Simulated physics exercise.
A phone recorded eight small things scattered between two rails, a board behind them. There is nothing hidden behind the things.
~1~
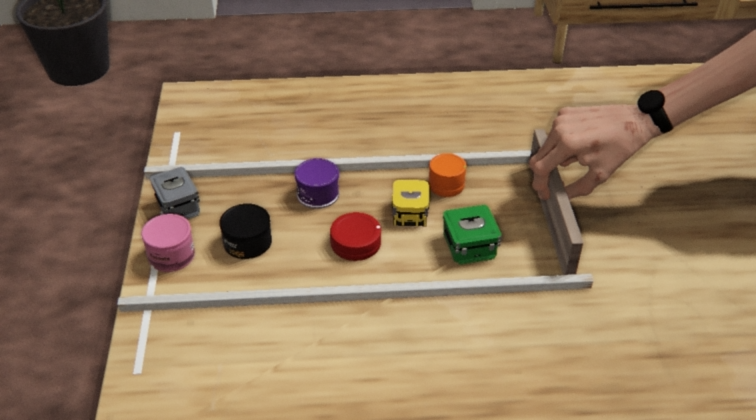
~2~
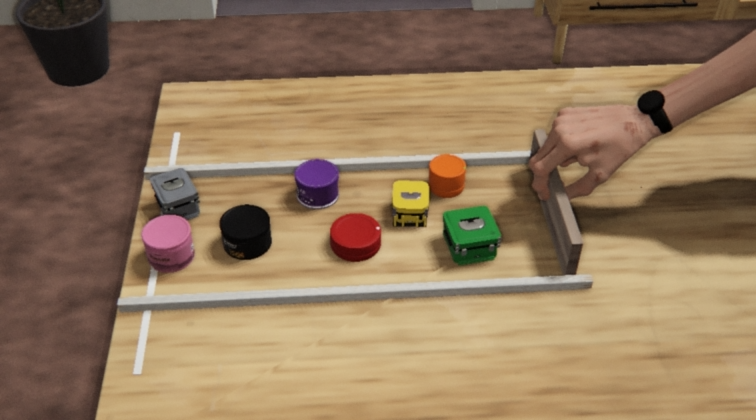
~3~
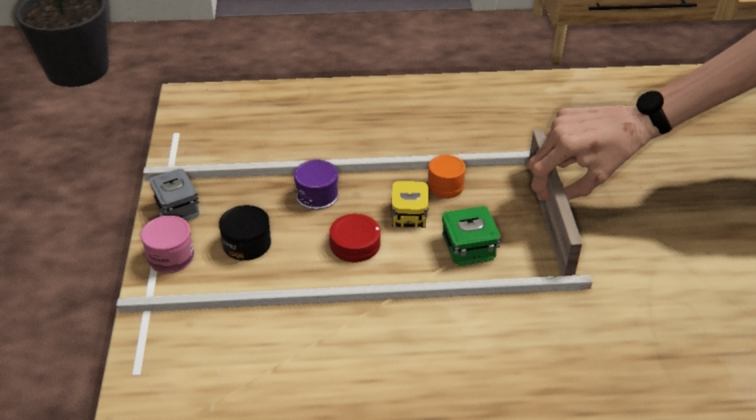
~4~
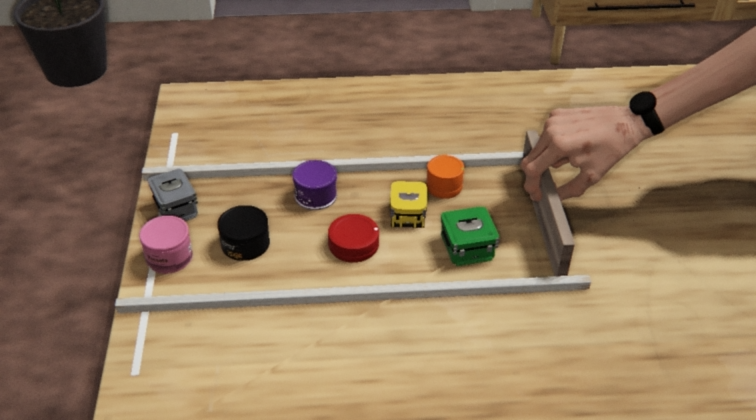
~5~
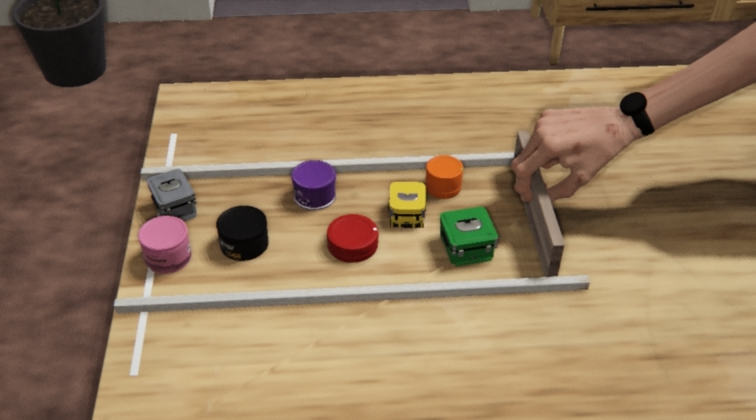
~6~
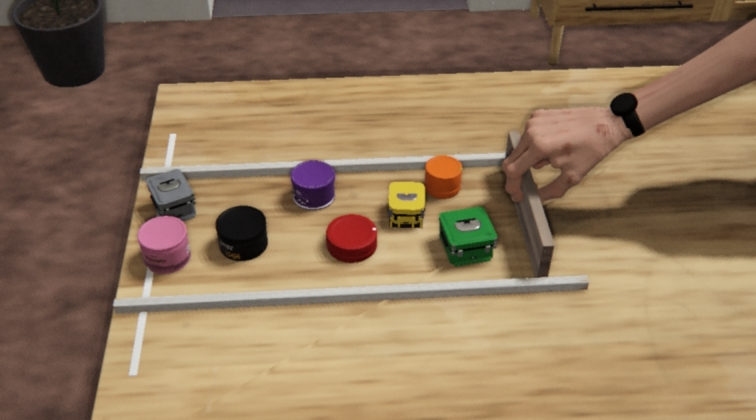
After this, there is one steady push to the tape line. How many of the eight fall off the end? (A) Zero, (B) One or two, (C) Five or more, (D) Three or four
C.
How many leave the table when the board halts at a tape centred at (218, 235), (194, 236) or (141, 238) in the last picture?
In order: 3, 4 and 8.
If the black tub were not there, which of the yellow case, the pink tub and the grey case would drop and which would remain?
The yellow case? It does not drop. The pink tub? It heads down. The grey case? It heads down.
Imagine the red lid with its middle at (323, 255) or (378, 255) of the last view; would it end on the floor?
Red lid: Plunges; plunges.
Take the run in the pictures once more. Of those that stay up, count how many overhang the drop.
In total, 3 of them.
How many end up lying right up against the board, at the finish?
Contact count: 3.
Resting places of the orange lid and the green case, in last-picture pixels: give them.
The first near (142, 190), the second near (126, 251).
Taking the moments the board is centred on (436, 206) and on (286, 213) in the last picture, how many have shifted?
At the first point the count is 2, at the second it's 8.
Early on, none off yet; grey case at rest near (172, 197); pink tub at rest near (165, 245); black tub at rest near (242, 234).
A while later, none off yet; grey case at rest near (172, 197); pink tub travelled a little near (150, 248); black tub travelled about its own width near (191, 226).
Further along, none off yet; grey case travelled about its own width near (130, 184); pink tub leaning well over near (83, 284); black tub leaning a little near (113, 218).
Finally, the number that fall off is five or more; lost, red lid, purple tin, black tub, pink tub and grey case.
